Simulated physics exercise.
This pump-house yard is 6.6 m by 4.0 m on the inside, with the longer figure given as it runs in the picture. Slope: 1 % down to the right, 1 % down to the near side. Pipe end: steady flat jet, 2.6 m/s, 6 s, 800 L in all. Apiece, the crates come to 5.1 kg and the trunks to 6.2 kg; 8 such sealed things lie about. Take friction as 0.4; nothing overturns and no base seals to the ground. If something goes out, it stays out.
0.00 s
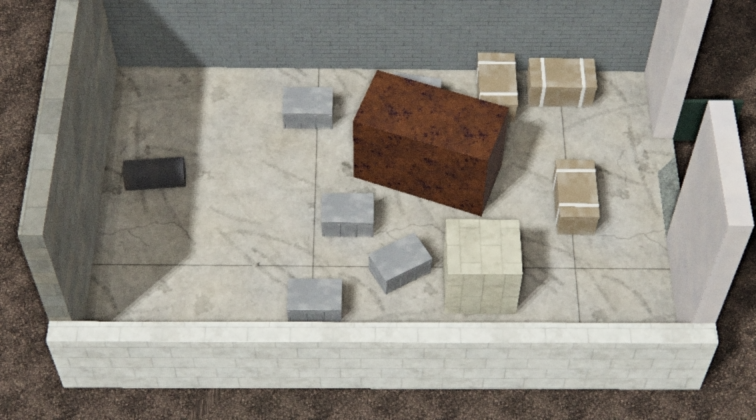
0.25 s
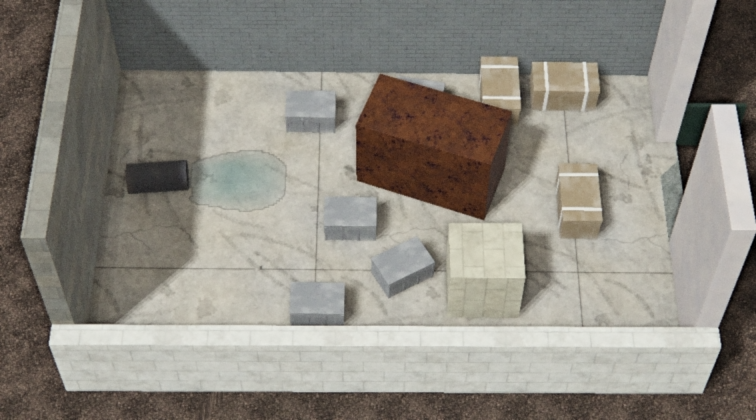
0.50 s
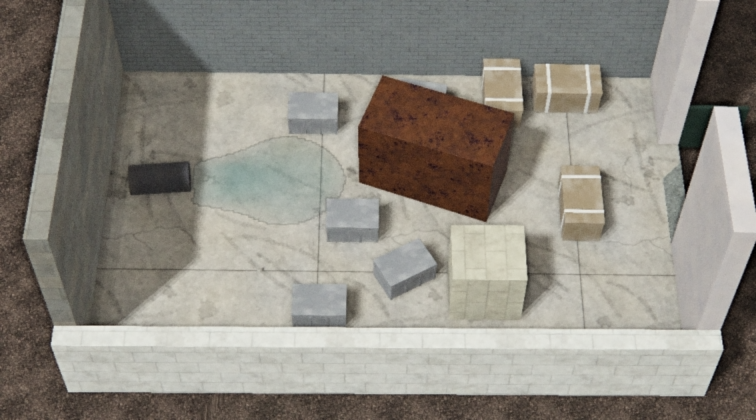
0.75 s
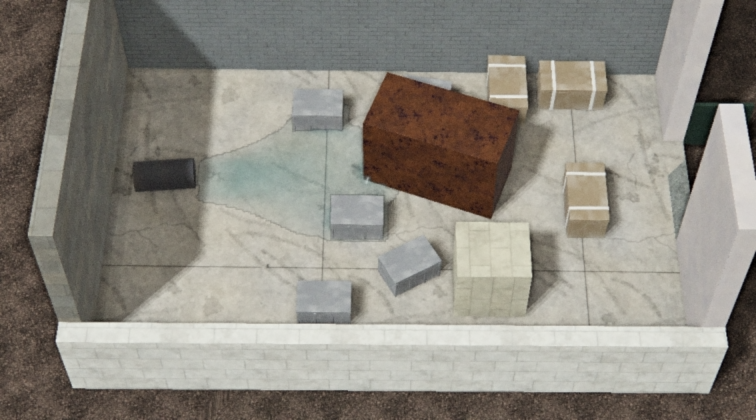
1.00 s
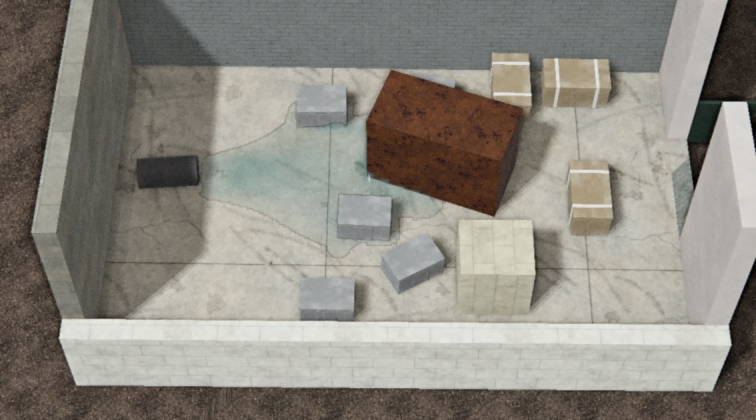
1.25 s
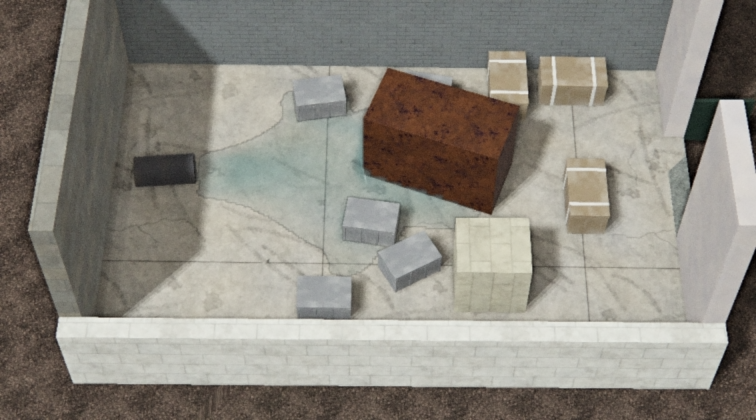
Water spreading rightward from a dark pipe across a walled yard floor, reaching a rust-brown block and slightly shifting grey blocks.
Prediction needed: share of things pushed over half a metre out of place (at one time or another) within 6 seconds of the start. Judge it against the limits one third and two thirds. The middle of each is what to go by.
My call is no less than two thirds.
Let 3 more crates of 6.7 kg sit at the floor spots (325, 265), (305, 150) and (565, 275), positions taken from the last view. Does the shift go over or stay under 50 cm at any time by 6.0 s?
In the order asked: Stays inside the line, crosses the line, stays inside the line.
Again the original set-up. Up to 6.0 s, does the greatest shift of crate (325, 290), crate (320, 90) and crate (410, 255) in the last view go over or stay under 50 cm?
Listed order: Below the mark, below the mark and above the mark.
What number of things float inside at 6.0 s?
Count: 6.
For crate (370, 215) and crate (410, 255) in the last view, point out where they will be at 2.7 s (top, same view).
Somewhere about (430, 249) and (424, 294).
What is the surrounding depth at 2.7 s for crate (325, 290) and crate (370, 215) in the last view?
Depths: Near 0 cm, then near 5 cm.
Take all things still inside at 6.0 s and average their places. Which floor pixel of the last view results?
(455, 217).
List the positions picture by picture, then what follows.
In the first frame, a crate at (347, 207), on the bottom; a crate at (307, 100), on the bottom; water covers 0.0 m2; 0 of 8 have shifted.
In the second frame, a crate at (350, 211), on the bottom; a crate at (310, 104), on the bottom; 0.7 m2 under water; 0 of 8 have shifted.
In the third frame, a crate at (352, 213) rests on the ground; a crate at (313, 105) rests on the ground; 1.5 m2 under water; 0 of 8 have shifted.
In the fourth frame, a crate at (357, 210), on the bottom; a crate at (318, 102), on the bottom; water covers 2.4 m2; 0 of 8 have shifted.
In the fifth frame, a crate at (365, 210) rests on the ground, 6 cm from its start; a crate at (321, 98) rests on the ground; 3.0 m2 under water; 1 of 8 have shifted.
In the sixth frame, a crate at (371, 214), on the bottom, 21 cm from its start; a crate at (319, 90) rests on the ground, 12 cm from its start; 3.8 m2 under water; 2 of 8 have shifted.
After 1.8 s 0 of 8 are over 50 cm from their spots; 1 afloat.
After 2.7 s 3 of 8 are over 50 cm from their spots; 1 afloat.
After 4.2 s 5 of 8 are over 50 cm from their spots; 3 afloat.
After 6.0 s 6 of 8 are over 50 cm from their spots, and 6 have been at some point; 6 afloat.
